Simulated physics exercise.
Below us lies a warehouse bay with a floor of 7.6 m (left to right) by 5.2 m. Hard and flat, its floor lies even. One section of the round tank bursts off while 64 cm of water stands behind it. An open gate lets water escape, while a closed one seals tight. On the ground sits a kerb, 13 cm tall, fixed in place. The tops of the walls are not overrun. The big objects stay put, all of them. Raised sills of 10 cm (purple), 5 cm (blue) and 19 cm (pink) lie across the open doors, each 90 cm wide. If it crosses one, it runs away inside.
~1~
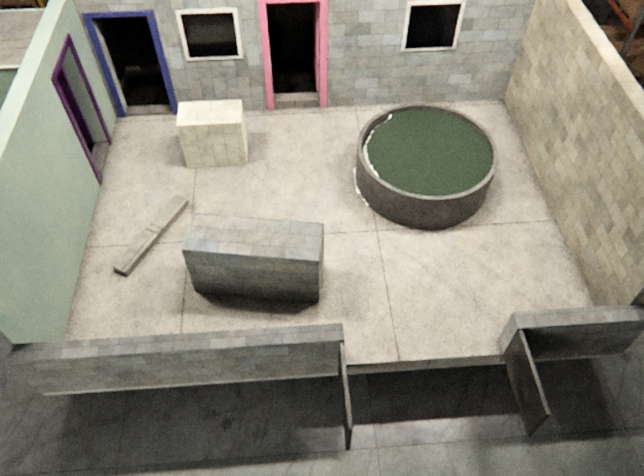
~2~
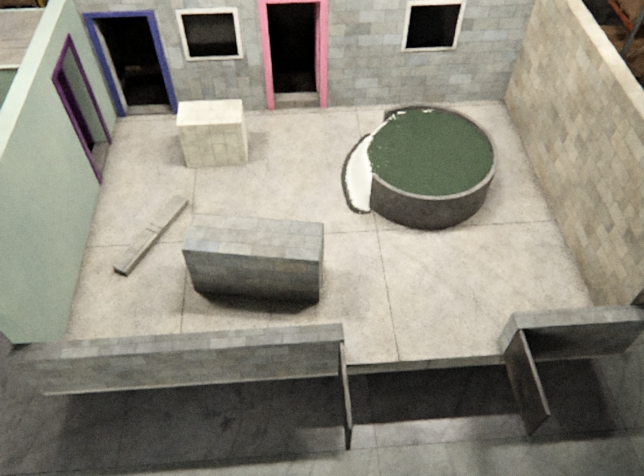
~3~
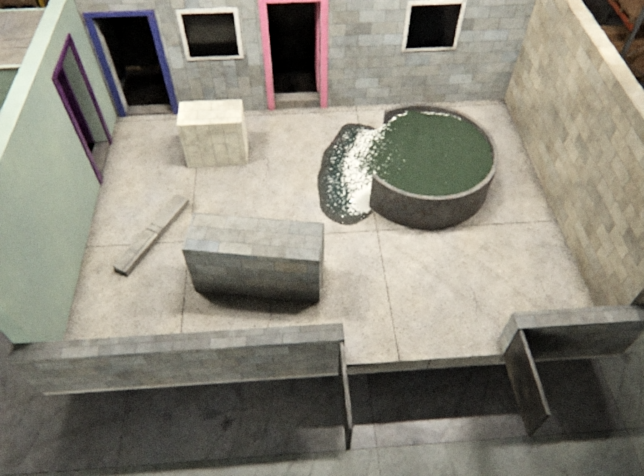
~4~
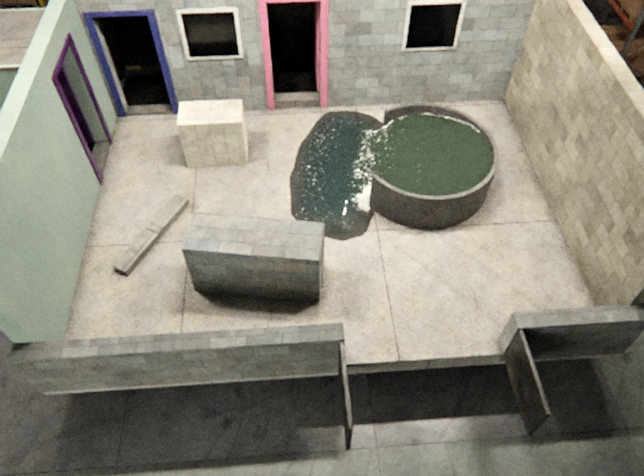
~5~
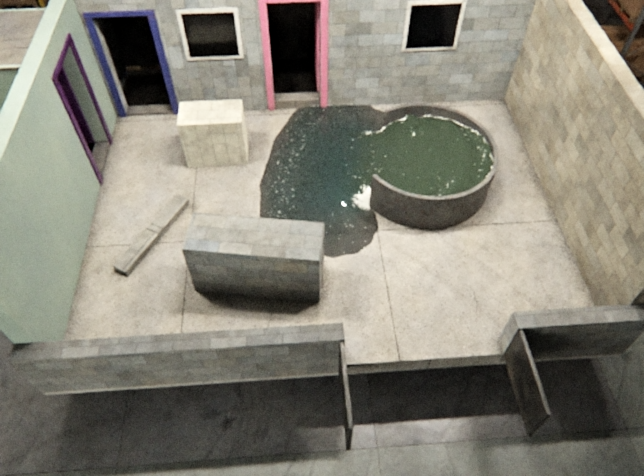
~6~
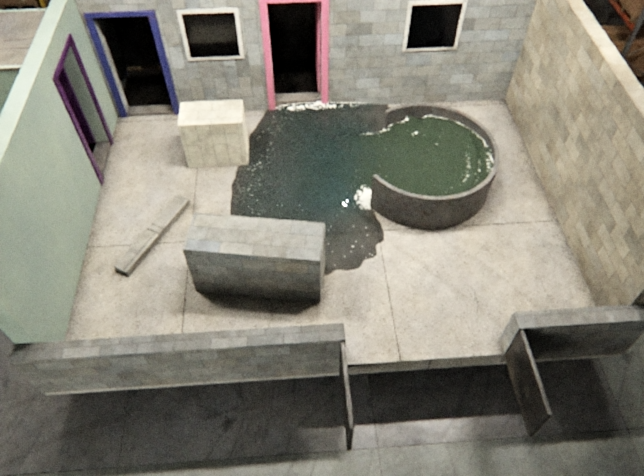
Green water pours from the round tank's left side and spreads across the pale floor.
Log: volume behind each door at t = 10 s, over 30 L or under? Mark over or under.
Purple door: Over; blue door: Over; pink door: Under.
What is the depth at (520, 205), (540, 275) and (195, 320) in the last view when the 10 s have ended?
Reading - approx. 4 / 4 / 8 cm.
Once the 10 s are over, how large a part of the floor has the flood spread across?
Wet share: Near 95 percent.
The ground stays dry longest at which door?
That's the purple one.
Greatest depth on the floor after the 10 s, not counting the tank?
10 cm or so.
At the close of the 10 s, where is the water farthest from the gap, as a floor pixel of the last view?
Around pixel (59, 367).
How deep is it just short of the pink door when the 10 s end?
Reading: Close to 5.5 cm.
A moment later water covers 35 % of the floor and is deepest (37 cm) near (249, 154); purple door not reached, blue door 5 cm at the sill, 0 L in, pink door 21 cm at the sill, 0 L in.
Soon after water covers 45 % of the floor and is deepest (34 cm) near (259, 115); purple door 19 cm at the sill, 4 L in, blue door 8 cm at the sill, 1 L in, pink door 20 cm at the sill, 2 L in.
Next water covers 55 % of the floor and is deepest (28 cm) near (59, 367); purple door 21 cm at the sill, 71 L in, blue door 11 cm at the sill, 20 L in, pink door 15 cm at the sill, 5 L in.
Later on water covers 70 % of the floor and is deepest (18 cm) near (73, 309); purple door 8 cm at the sill, 106 L in, blue door 12 cm at the sill, 108 L in, pink door 8 cm at the sill, 5 L in.
At the end water covers 95 % of the floor and is deepest (10 cm) near (574, 259); purple door 8 cm at the sill, 107 L in, blue door 7 cm at the sill, 154 L in, pink door 5 cm at the sill, 5 L in.
